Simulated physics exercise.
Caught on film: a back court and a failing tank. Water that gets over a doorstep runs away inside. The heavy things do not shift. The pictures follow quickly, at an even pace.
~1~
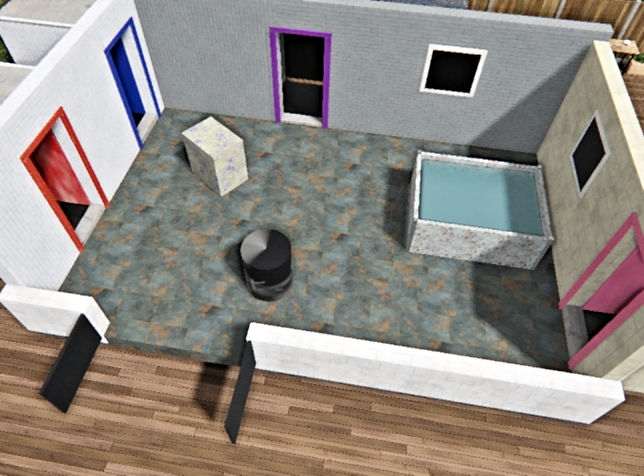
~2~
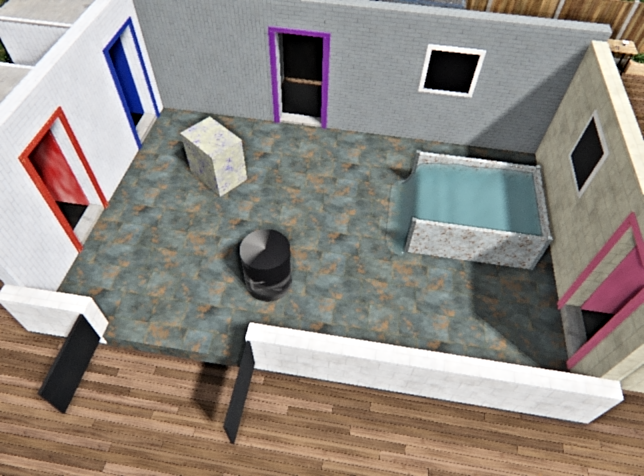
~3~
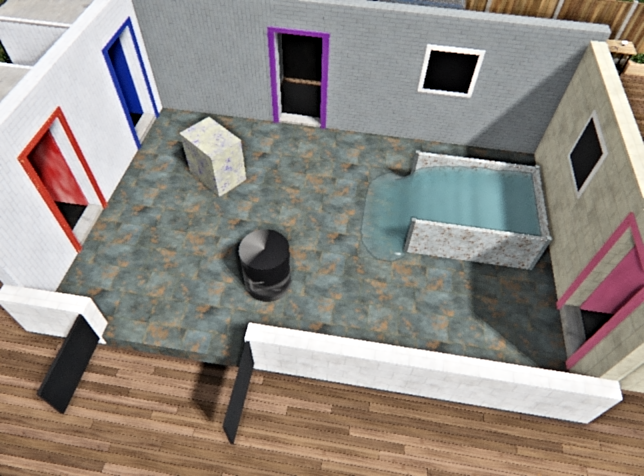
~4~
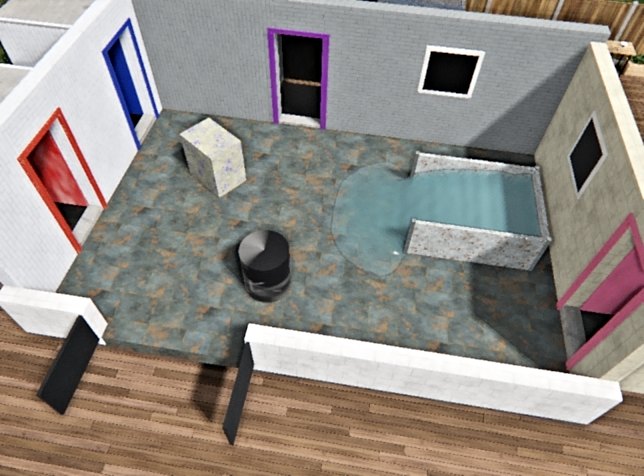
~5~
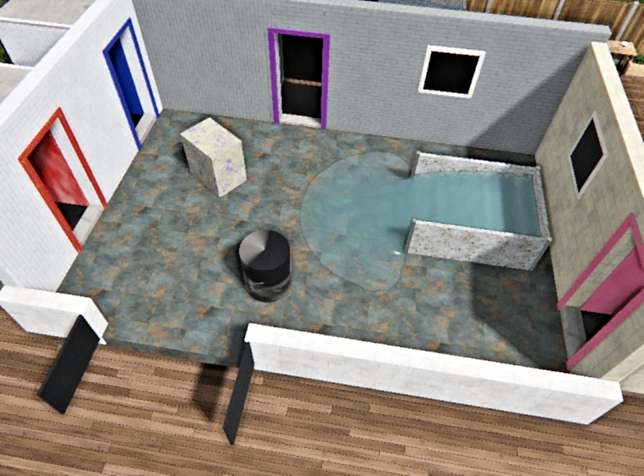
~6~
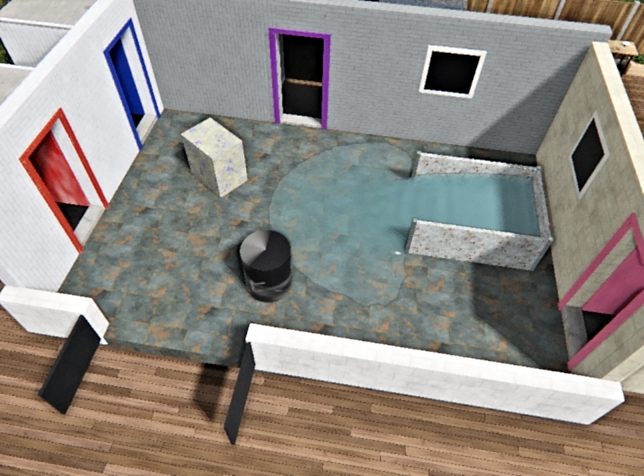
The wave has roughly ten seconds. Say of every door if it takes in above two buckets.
In the end: The pink door admits no more than that; the blue door lets in a lot; the purple door lets in a lot; the red door lets in a lot.
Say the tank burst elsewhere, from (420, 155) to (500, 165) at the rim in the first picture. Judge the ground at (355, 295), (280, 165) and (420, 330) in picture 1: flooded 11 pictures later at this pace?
In turn: Clear, flooded, not flooded.
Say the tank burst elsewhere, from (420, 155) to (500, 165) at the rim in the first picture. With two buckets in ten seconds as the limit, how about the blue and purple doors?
Then: The blue one is over; the purple one keeps below it.
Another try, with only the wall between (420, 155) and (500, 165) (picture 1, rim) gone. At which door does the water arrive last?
It is the red one.
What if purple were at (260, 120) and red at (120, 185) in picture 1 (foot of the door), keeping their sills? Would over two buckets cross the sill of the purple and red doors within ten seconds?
In short: Purple goes over, red passes that mark.
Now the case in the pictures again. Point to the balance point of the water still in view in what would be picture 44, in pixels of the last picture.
Close to (242, 219).
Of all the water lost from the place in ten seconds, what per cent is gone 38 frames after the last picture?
Roughly 55 per cent.
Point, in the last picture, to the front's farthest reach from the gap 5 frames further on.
I would point to (142, 199).
A moment on, water covers 40 % of the floor; the pink door not reached, the blue door not reached, the purple door wet at the sill, nothing in, the red door not reached.
Next, water covers 55 % of the floor; the pink door not reached, the blue door wet at the sill, nothing in, the purple door under two buckets in, the red door under two buckets in.
Then, water covers 70 % of the floor; the pink door not reached, the blue door over two buckets in, the purple door over two buckets in, the red door far over two buckets in.
Later, water covers 70 % of the floor; the pink door not reached, the blue door far over two buckets in, the purple door over two buckets in, the red door far over two buckets in.
In the end, water covers 90 % of the floor; the pink door wet at the sill, nothing in, the blue door far over two buckets in, the purple door over two buckets in, the red door far over two buckets in.
